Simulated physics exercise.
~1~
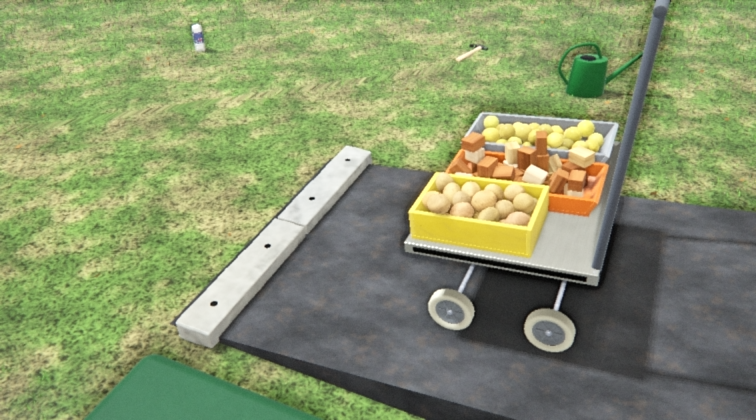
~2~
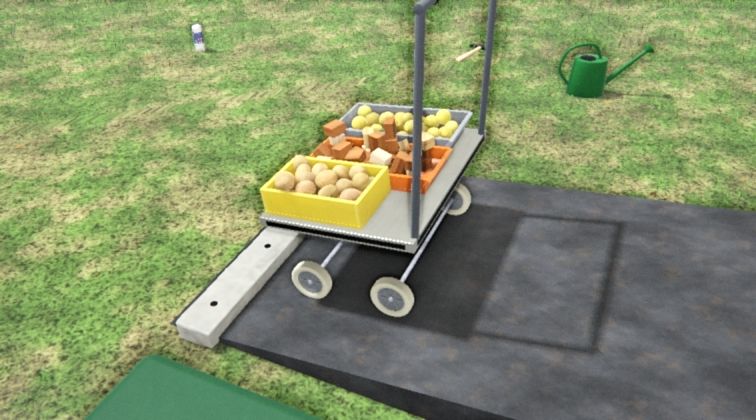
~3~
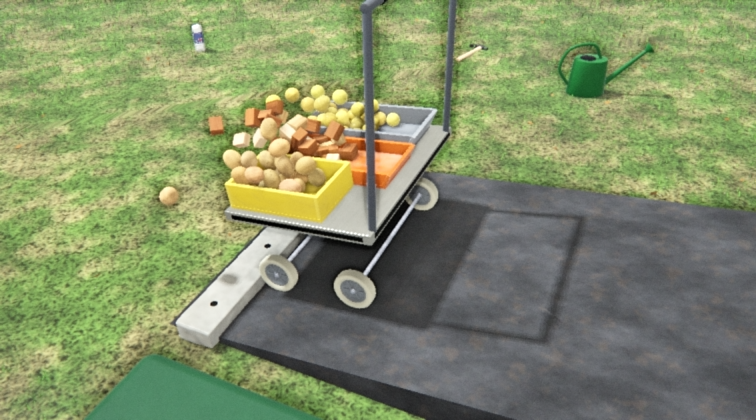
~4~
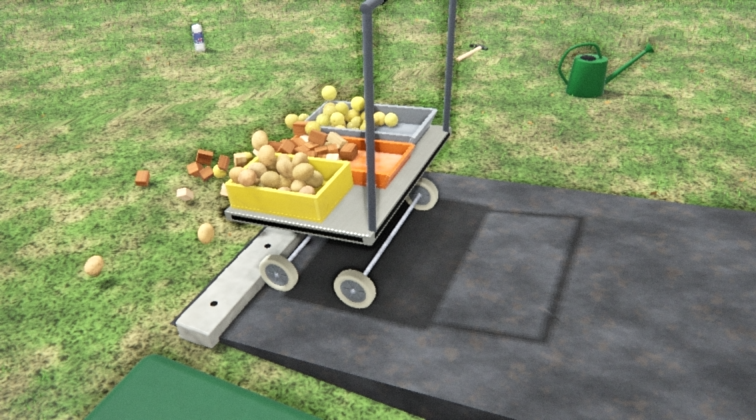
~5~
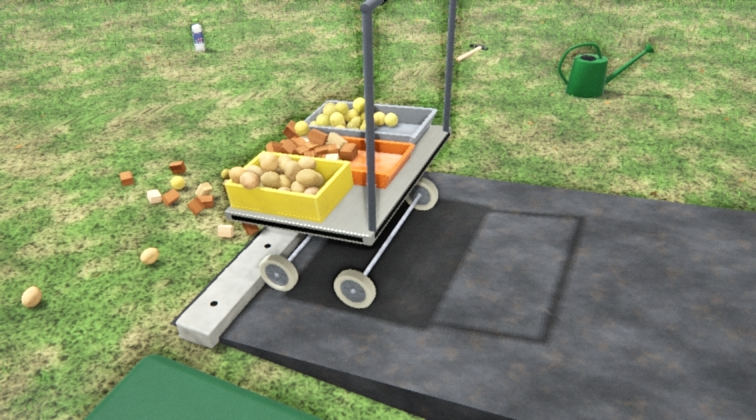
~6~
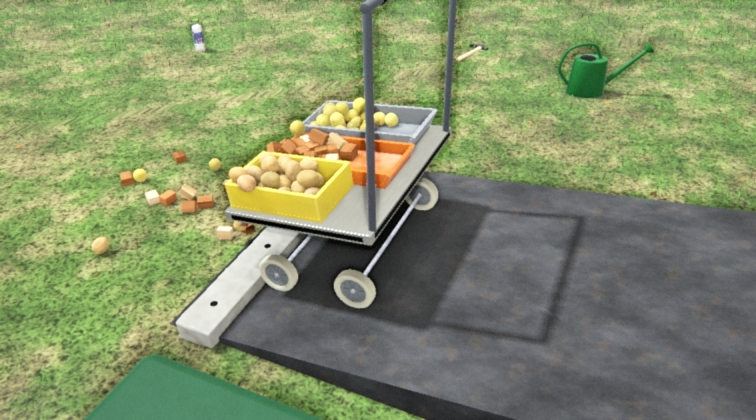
On a grassy lawn, a flat cart rolls left down a dark ramp and stops at a kerb, spilling balls and blocks onto grass.
